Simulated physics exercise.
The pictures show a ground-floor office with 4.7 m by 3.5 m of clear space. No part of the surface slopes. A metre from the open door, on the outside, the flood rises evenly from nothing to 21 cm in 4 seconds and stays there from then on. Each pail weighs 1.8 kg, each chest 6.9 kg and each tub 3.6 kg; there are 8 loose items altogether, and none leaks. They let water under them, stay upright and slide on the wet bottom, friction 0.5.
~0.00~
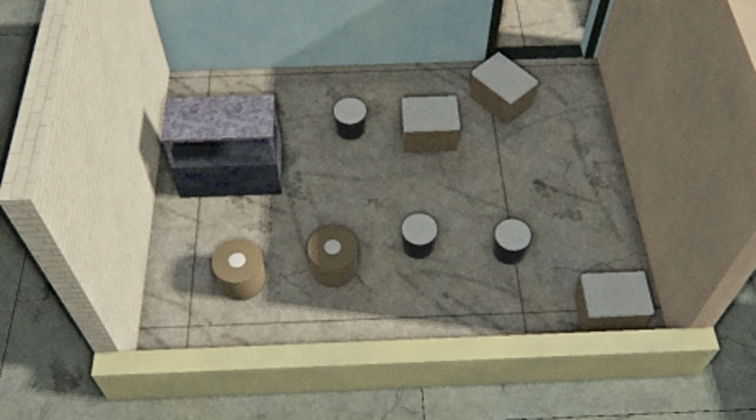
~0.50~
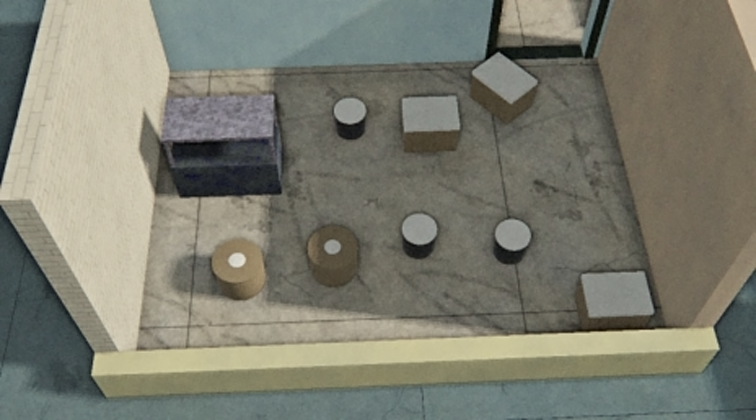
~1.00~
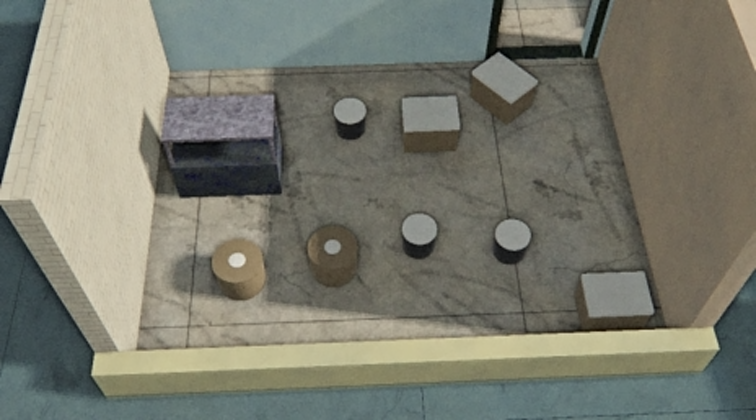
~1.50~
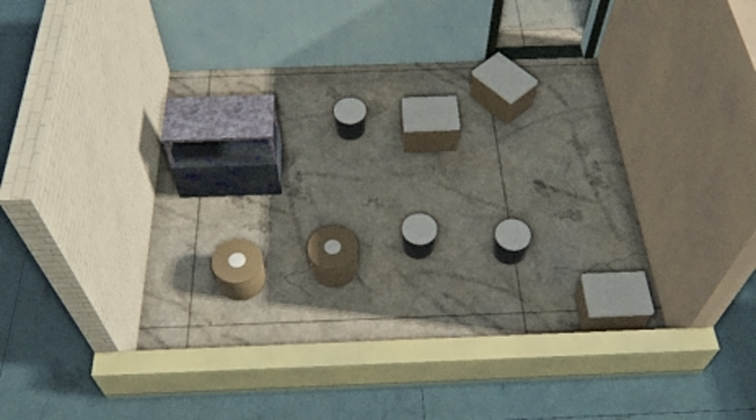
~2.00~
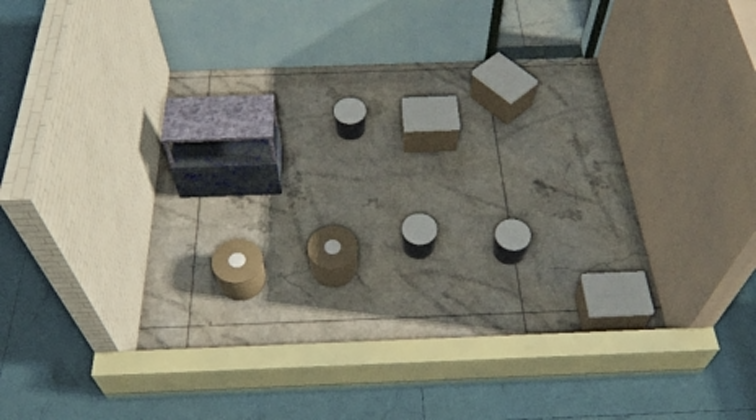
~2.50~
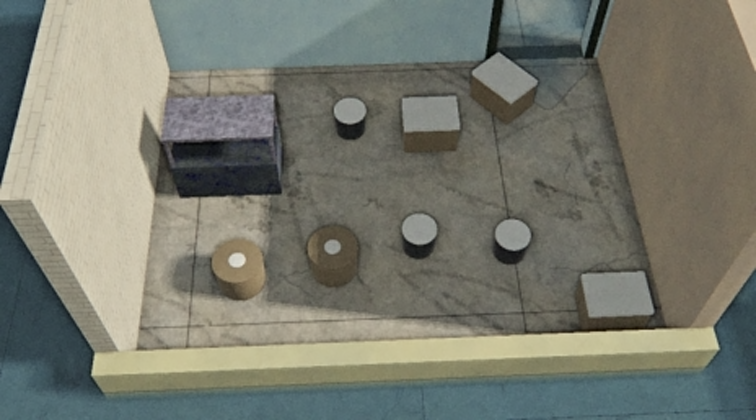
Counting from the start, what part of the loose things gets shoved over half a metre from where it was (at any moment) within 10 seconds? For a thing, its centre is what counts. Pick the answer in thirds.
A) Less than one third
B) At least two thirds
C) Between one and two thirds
Option B: At least two thirds.
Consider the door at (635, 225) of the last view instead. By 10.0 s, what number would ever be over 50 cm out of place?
Count: 6.
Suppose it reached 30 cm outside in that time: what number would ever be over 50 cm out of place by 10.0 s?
It would come to 7 of them.
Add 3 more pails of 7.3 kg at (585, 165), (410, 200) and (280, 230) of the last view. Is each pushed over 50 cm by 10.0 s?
Order as given - above the limit, inside the limit, inside the limit.
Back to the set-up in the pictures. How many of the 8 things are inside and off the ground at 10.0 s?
At that instant the tally stands at 5.
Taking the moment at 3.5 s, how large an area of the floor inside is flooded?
Roughly 2.0 m2.
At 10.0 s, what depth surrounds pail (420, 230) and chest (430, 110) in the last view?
Depth approx. 4 cm / 2 cm.
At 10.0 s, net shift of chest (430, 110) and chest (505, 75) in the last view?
In turn: 40 cm, 80 cm.
After 3.5 s 0 of 8 are over 50 cm from their spots; 0 afloat.
After 4.5 s 0 of 8 are over 50 cm from their spots; 0 afloat.
After 7.0 s 3 of 8 are over 50 cm from their spots; 2 afloat.
After 10.0 s 6 of 8 are over 50 cm from their spots, and 6 have been at some point; 5 afloat.
